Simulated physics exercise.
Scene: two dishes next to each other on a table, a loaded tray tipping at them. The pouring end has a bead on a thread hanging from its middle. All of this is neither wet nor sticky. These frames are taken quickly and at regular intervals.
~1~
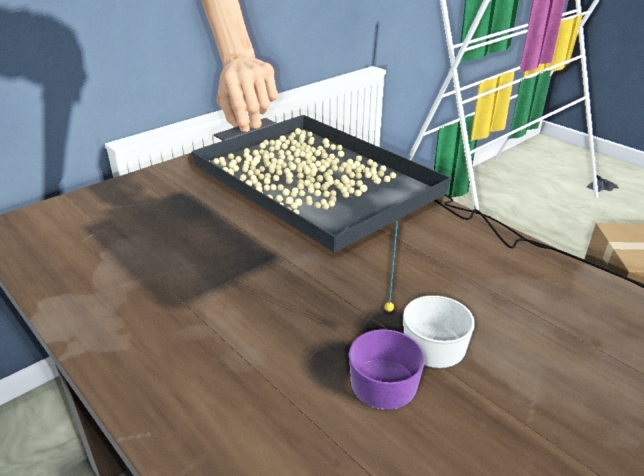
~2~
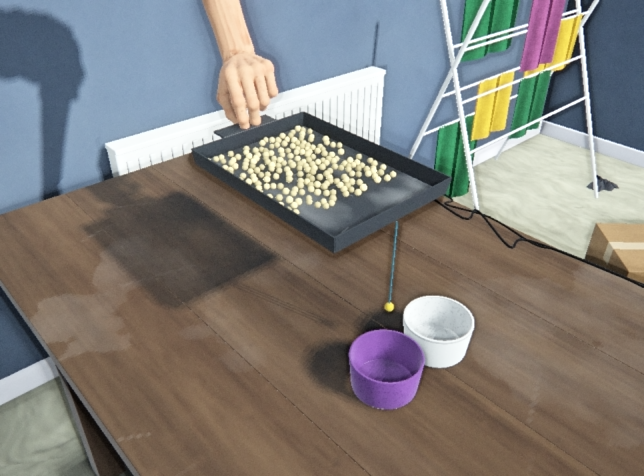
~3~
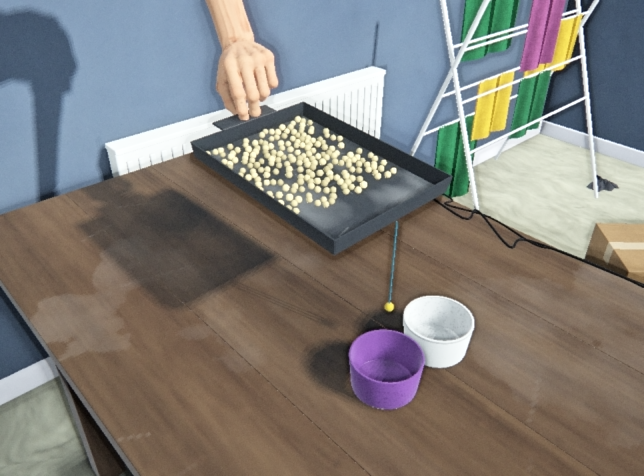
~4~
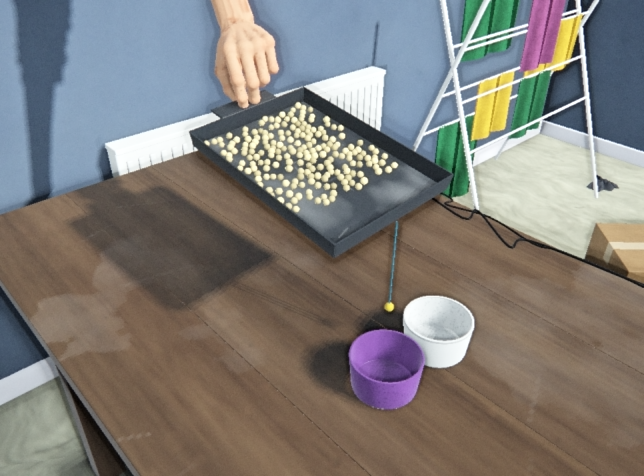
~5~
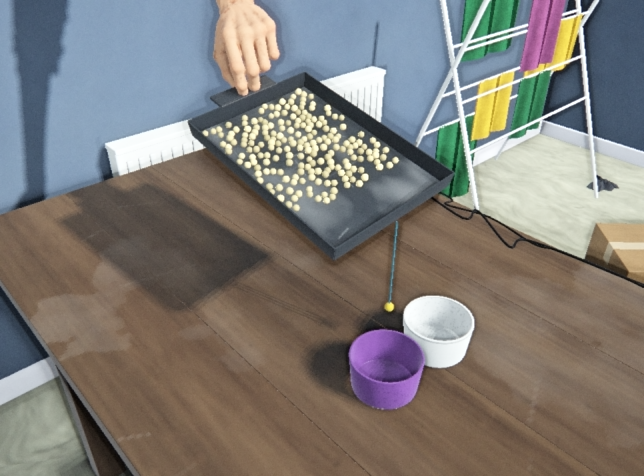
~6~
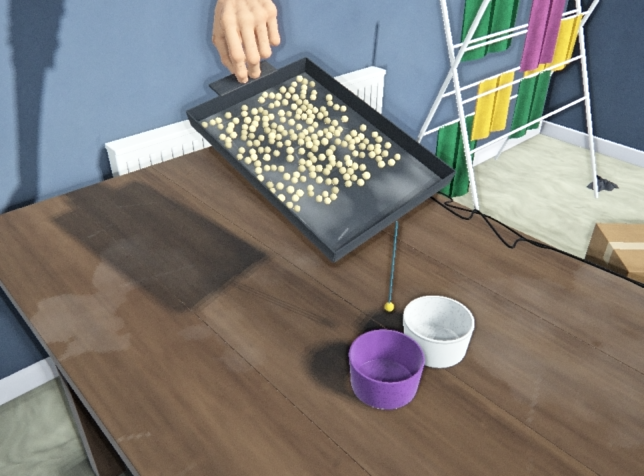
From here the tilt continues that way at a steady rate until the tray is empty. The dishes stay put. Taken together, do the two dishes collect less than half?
Yes, the dishes end up holding not even half.
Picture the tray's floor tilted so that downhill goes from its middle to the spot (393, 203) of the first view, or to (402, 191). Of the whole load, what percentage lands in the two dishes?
60 %, give or take, and then 20 %.
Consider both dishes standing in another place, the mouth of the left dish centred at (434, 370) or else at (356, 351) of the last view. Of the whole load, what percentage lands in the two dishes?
You'd get near 0 per cent and afterwards near 70 per cent.
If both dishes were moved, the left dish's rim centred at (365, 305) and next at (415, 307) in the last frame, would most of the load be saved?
First try: A minority; second try: A minority.
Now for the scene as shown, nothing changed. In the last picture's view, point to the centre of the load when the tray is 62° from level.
Somewhere near pixel (340, 243).
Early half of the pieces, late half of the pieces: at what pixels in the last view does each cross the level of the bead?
At (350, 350) for the first part, then at (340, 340) for the others.
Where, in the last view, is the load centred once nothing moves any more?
Somewhere close to (332, 398) in the last picture.
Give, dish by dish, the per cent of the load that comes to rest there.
Per hundred pieces: Left dish roughly 20, right dish roughly 0.
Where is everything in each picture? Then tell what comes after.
The first picture shows corners of the pouring end near (335, 235) and (448, 178), level; middle of the load near (300, 166), soya beans; left dish near (413, 388); right dish near (464, 347); bead on its thread near (389, 307).
The second picture shows corners of the pouring end near (335, 235) and (448, 177), level; middle of the load near (300, 164).
The third picture shows corners of the pouring end near (335, 238) and (449, 176), tipped barely, lowest at the left corner; middle of the load near (300, 159).
The fourth picture shows corners of the pouring end near (335, 242) and (450, 174), tipped a little, lowest at the left corner; middle of the load near (300, 151).
The fifth picture shows corners of the pouring end near (336, 246) and (451, 172), tipped a little, lowest at the left corner; middle of the load near (301, 143).
The sixth picture shows corners of the pouring end near (336, 250) and (453, 171), tipped clearly, lowest at the left corner; middle of the load near (301, 136); left dish near (413, 388); right dish near (464, 347).
Shortly afterwards, tray tipped steeply; the bulk on the tray; near a quarter in the air.
Next, tray tipped past a quarter turn; near half on the tray; a little in the left dish; near a third outside both; a little in the air.
Some moments later, tray tipped past a quarter turn; near a quarter in the left dish; the bulk outside both.
In the end, tray tipped past a quarter turn; near a quarter in the left dish; none at all in the right dish; the bulk outside both.
